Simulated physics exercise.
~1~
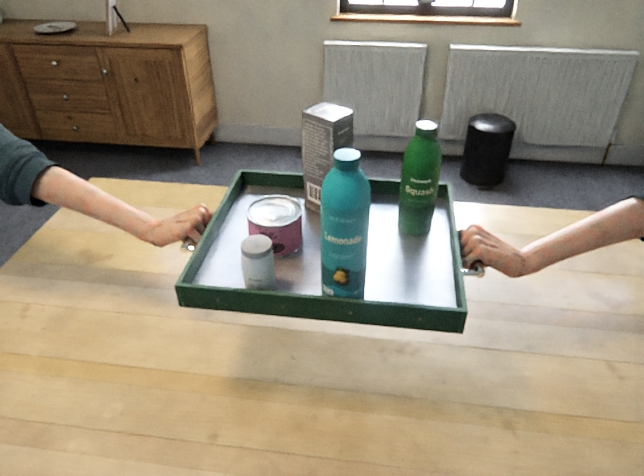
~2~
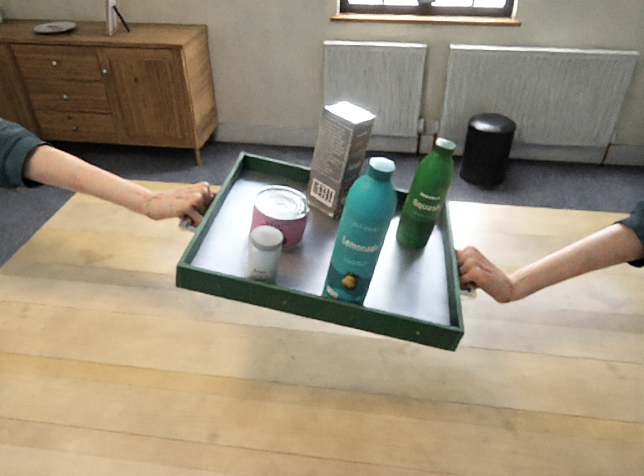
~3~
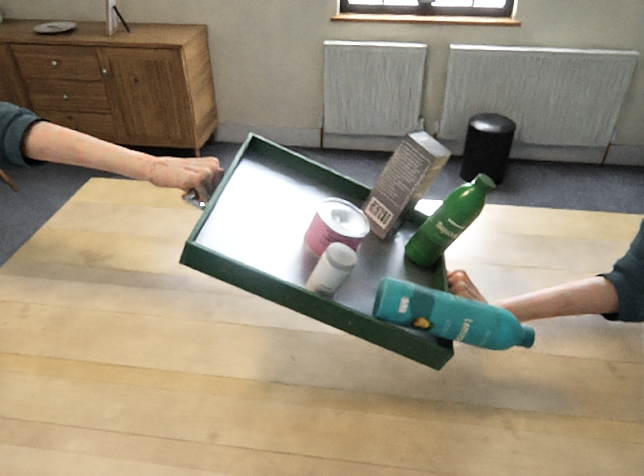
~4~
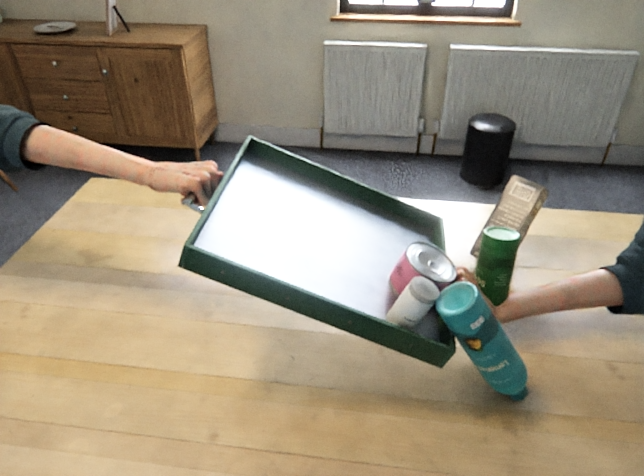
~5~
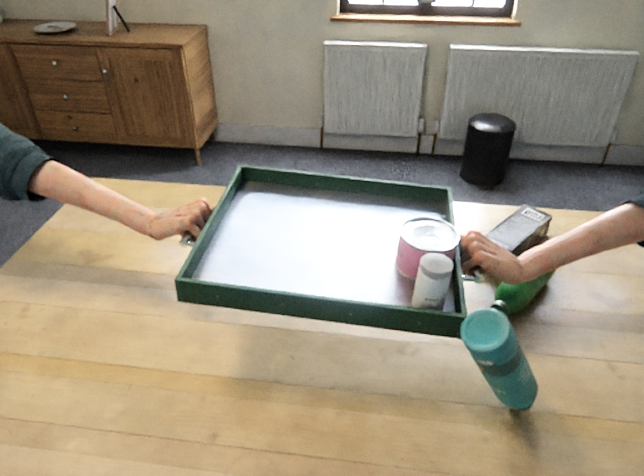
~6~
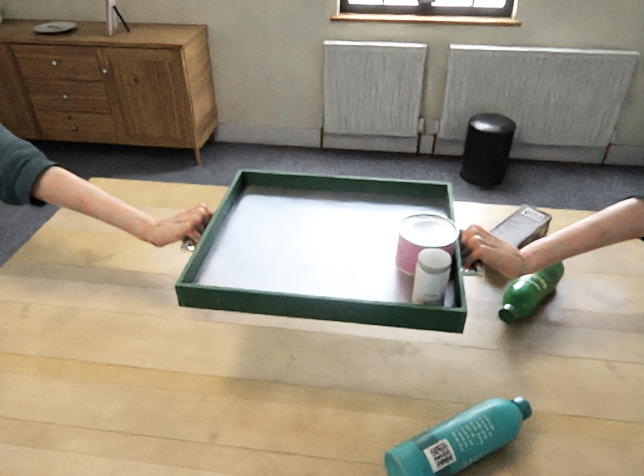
A green-rimmed tray held by two hands hovers above a pale wooden table, seen from slightly above, with a wooden cabinet, radiators and a black bin behind. It carries a pink tub and white shaker at left, a grey carton and turquoise bottle in the middle, and a green bottle at right. The tray tilts right edge down, and the turquoise bottle topples over that edge, followed by the carton and green bottle, while the tub and shaker slide right. The tray levels, leaving those two upright at its right end and the others lying on the table.
